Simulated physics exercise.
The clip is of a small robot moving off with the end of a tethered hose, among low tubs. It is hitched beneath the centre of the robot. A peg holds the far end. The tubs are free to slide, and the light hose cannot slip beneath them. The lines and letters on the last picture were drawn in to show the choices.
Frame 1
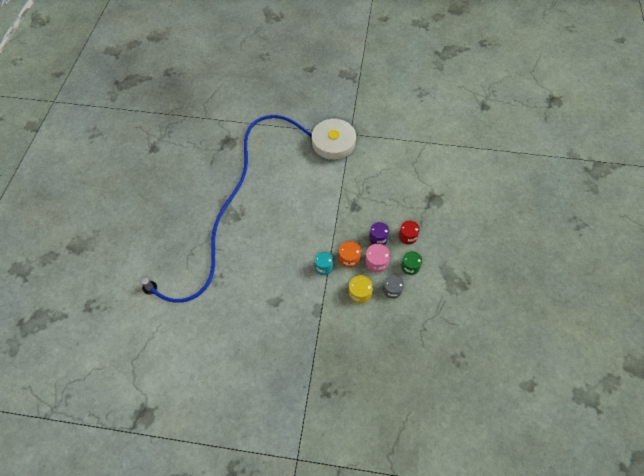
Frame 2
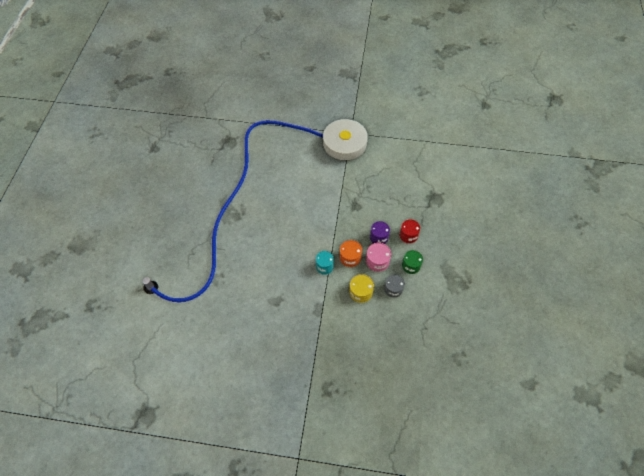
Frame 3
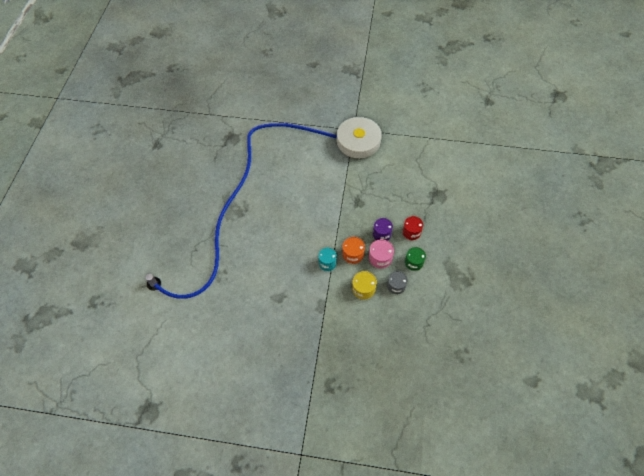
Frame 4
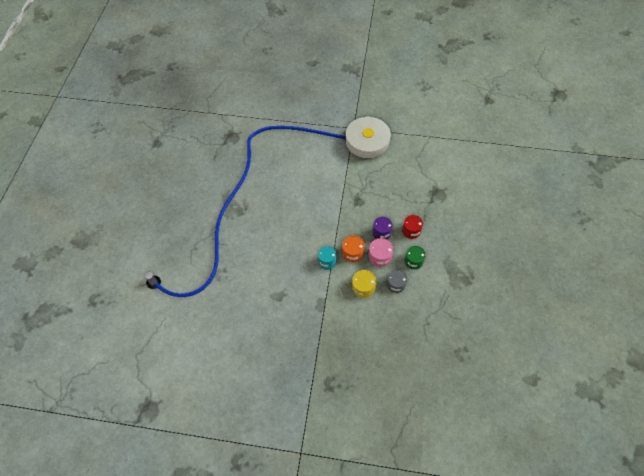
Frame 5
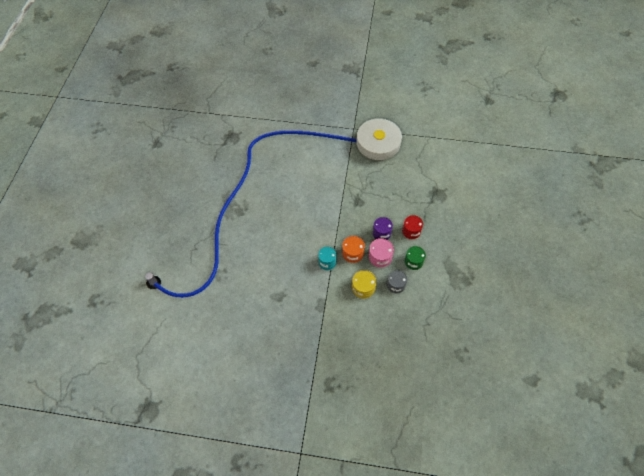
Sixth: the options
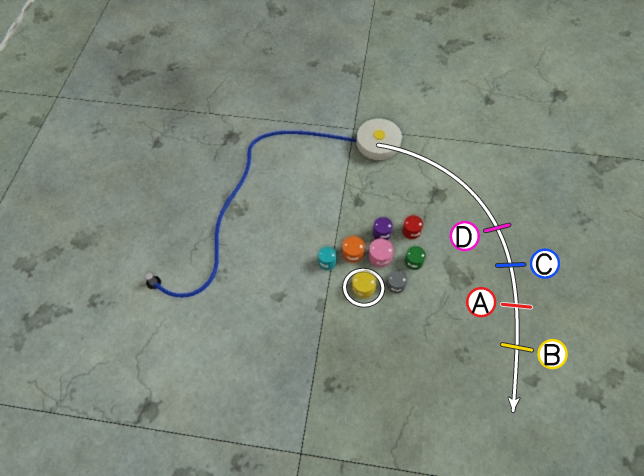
A round white robot with a yellow centre sits on a cracked grey-green tiled floor, seen from above at an angle, with a blue hose curving from it to a small dark peg at lower left. Below it cluster purple, red, orange, pink, turquoise, green, yellow and grey tubs. The robot slides steadily right, straightening the hose's upper stretch, while the tubs stay put and the view shifts very slightly.
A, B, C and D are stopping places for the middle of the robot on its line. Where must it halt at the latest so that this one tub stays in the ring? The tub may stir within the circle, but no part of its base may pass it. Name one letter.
It can go as far as B.
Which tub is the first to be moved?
The red one.
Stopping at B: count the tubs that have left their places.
By then, four.
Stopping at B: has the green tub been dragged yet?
Yes.
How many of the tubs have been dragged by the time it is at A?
One.
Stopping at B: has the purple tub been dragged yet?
Yes.
On the marked copy, A at (516, 306); B at (517, 347); C at (511, 265); D at (497, 228); the ring at (364, 287); the route from (378, 145) via (502, 238) to (513, 411).
Taking B. A third of the way, robot (463, 177); yellow tub (364, 284).
Two thirds of the way, robot (512, 257); yellow tub (364, 284).
When it is over, robot (520, 344); pink tub (379, 269); purple tub (380, 249); yellow tub (363, 285); green tub (415, 267); red tub (398, 257); the yellow tub is still in its ring.
As for the rest, A is safe but short; C is safe but short; D is safe but short.
